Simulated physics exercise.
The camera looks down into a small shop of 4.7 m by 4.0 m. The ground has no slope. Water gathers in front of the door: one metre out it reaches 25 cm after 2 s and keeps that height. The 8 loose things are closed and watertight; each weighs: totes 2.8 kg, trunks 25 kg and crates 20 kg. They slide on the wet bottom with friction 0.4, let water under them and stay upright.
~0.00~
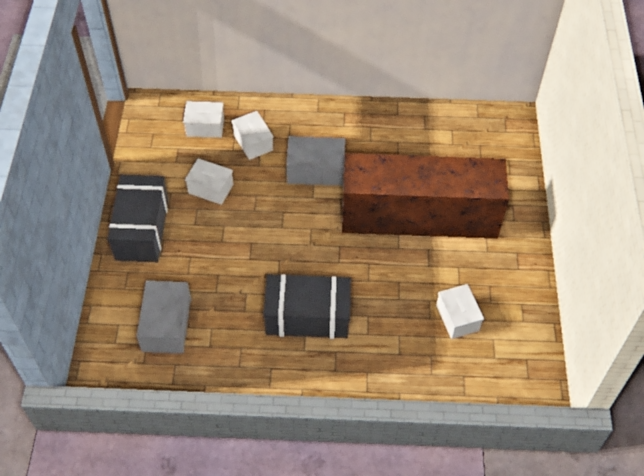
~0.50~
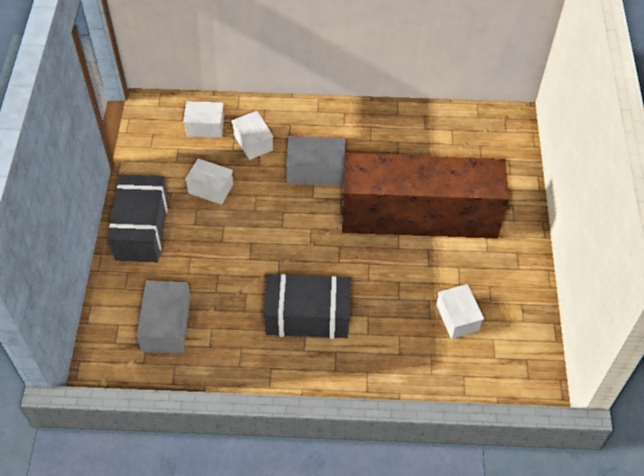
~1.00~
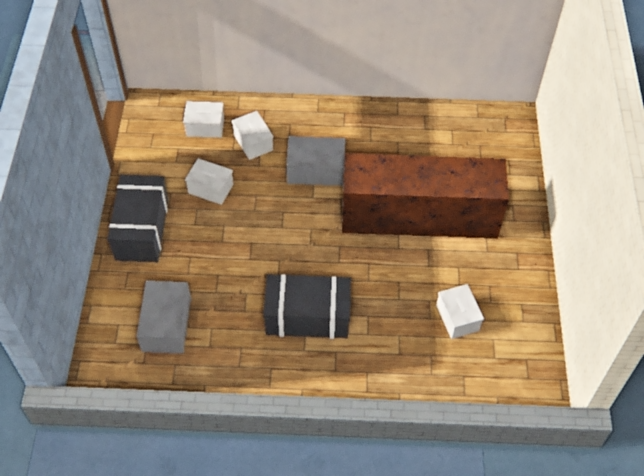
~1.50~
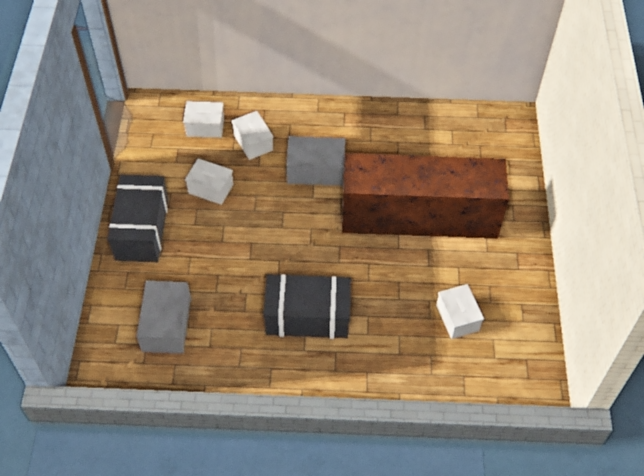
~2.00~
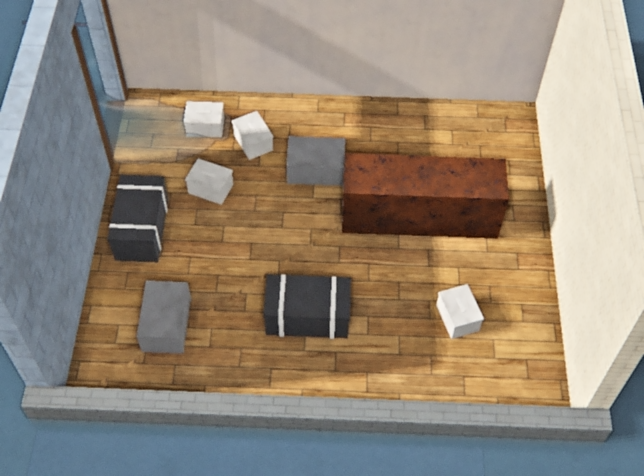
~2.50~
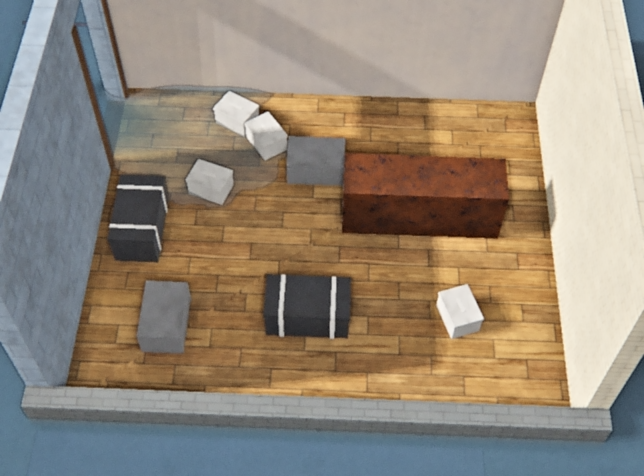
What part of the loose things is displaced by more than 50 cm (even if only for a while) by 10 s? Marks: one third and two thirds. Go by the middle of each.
It is from one to two thirds.
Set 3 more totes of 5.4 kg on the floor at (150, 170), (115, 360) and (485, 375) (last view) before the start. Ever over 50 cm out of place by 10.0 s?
In turn: Over, less, over.
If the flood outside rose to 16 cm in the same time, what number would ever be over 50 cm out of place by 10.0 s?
Then 4.
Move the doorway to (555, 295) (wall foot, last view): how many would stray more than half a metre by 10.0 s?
Then 6.
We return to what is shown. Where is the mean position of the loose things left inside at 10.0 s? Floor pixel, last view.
Around (328, 328).
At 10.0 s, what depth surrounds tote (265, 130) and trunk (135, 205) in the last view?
Roughly 10 and 3 cm.
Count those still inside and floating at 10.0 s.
I count 5.
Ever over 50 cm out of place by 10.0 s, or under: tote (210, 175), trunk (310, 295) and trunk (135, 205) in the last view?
In that order: More, less, less.
After 3.5 s 3 of 8 are over 50 cm from their spots; 2 afloat.
After 4.5 s 3 of 8 are over 50 cm from their spots; 3 afloat.
After 7.0 s 5 of 8 are over 50 cm from their spots; 5 afloat.
After 10.0 s 5 of 8 are over 50 cm from their spots, and 5 have been at some point; 5 afloat.
